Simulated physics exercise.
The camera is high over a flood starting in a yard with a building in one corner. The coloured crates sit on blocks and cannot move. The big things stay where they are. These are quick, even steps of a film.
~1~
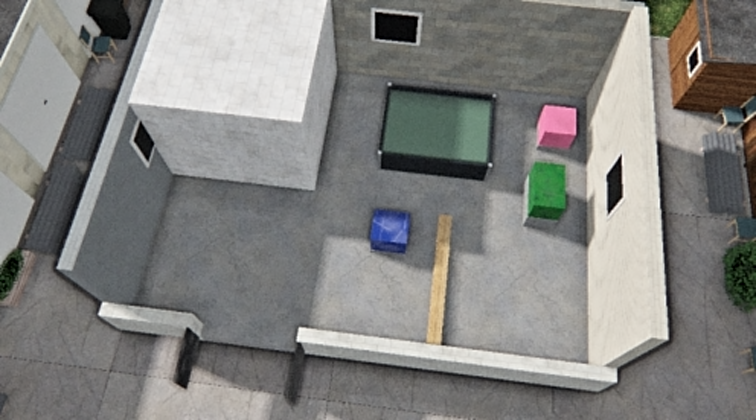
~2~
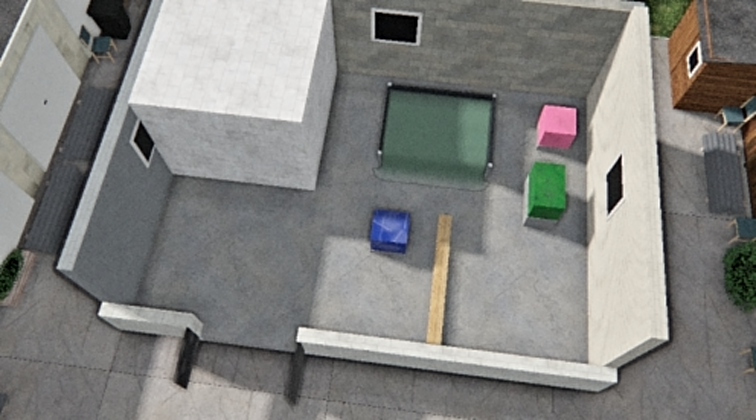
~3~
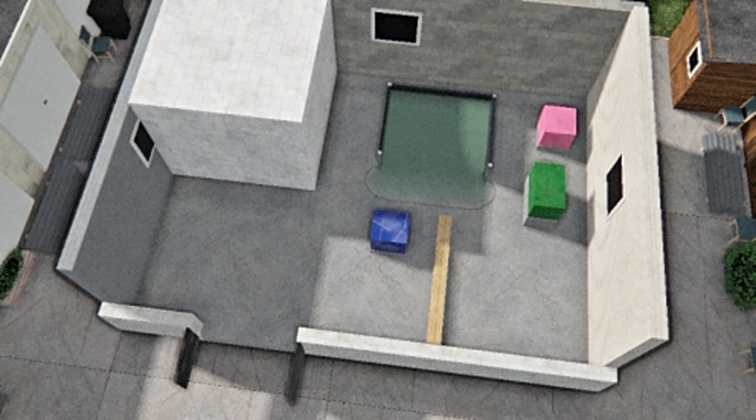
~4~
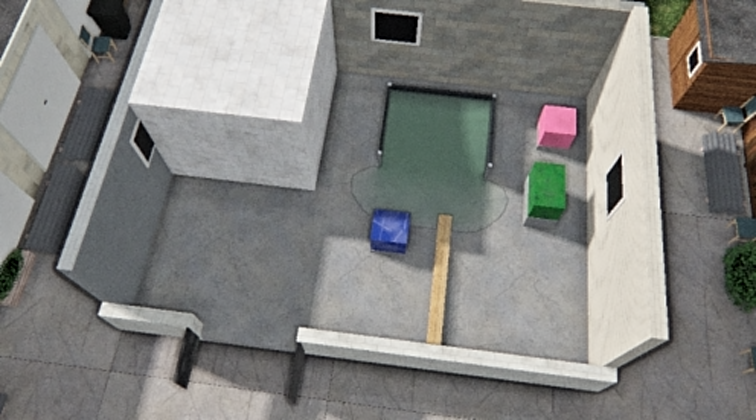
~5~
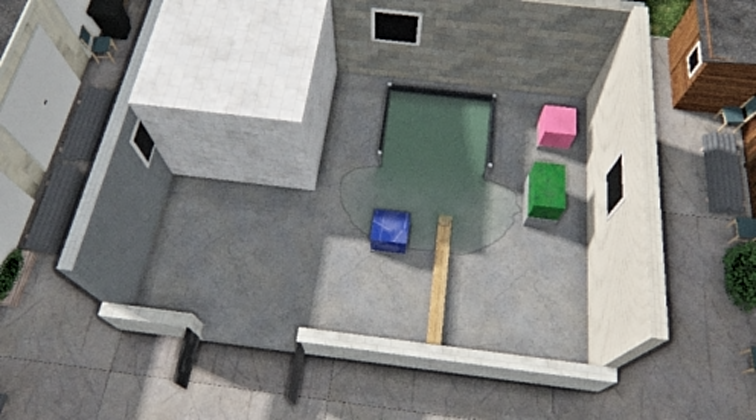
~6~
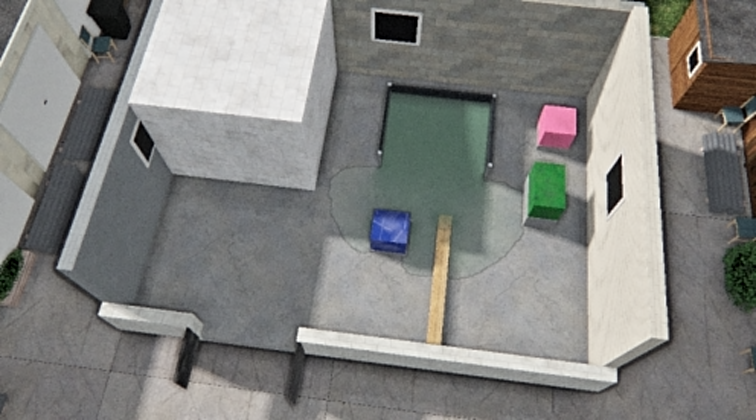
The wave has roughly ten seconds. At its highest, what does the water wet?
In the end: The green crate keeps dry; the blue crate is soaked; the pink crate keeps dry.
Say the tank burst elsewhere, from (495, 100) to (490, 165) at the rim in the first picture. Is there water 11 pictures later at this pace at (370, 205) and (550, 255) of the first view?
One after the other: Dry, covered.
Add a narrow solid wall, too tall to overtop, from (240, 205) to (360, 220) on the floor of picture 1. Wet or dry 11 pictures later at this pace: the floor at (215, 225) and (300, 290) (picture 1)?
In turn: Clear, awash.
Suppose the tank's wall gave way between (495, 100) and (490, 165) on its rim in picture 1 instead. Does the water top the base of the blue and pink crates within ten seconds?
One by one: The blue one is spared; the pink one is wetted.
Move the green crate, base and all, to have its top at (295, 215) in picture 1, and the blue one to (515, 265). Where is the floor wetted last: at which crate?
That is the pink one.
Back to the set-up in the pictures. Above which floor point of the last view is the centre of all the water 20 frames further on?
Around (412, 252).
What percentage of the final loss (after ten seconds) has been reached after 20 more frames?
Some 30 per cent.
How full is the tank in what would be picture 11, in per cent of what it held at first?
About 44 per cent.
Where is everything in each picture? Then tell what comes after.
Still water in the tank at (438, 126), in the first picture.
Water pours out at (433, 169) and has run to (377, 172), in the second picture.
Water pours out at (433, 169) and has run to (370, 182), in the third picture.
The front is at (359, 196), out from the gap at (433, 170), in the fourth picture.
The front is at (366, 230), out from the gap at (433, 170), in the fifth picture.
Water pours out at (433, 170) and has run to (472, 271), in the sixth picture.
A moment on, water covers 30 % of the floor; the green crate water round its plinth, the blue crate water round its plinth, the pink crate not reached.
Next, water covers 50 % of the floor; the green crate water round its plinth, the blue crate water round its plinth, the pink crate not reached.
Then, water covers 70 % of the floor; the green crate water round its plinth, the blue crate water round its plinth, the pink crate not reached.
Later, water covers 80 % of the floor; the green crate water round its plinth, the blue crate water round its plinth, the pink crate water round its plinth.
In the end, water covers 95 % of the floor; the green crate stayed above the water, the blue crate was topped, the pink crate stayed above the water.
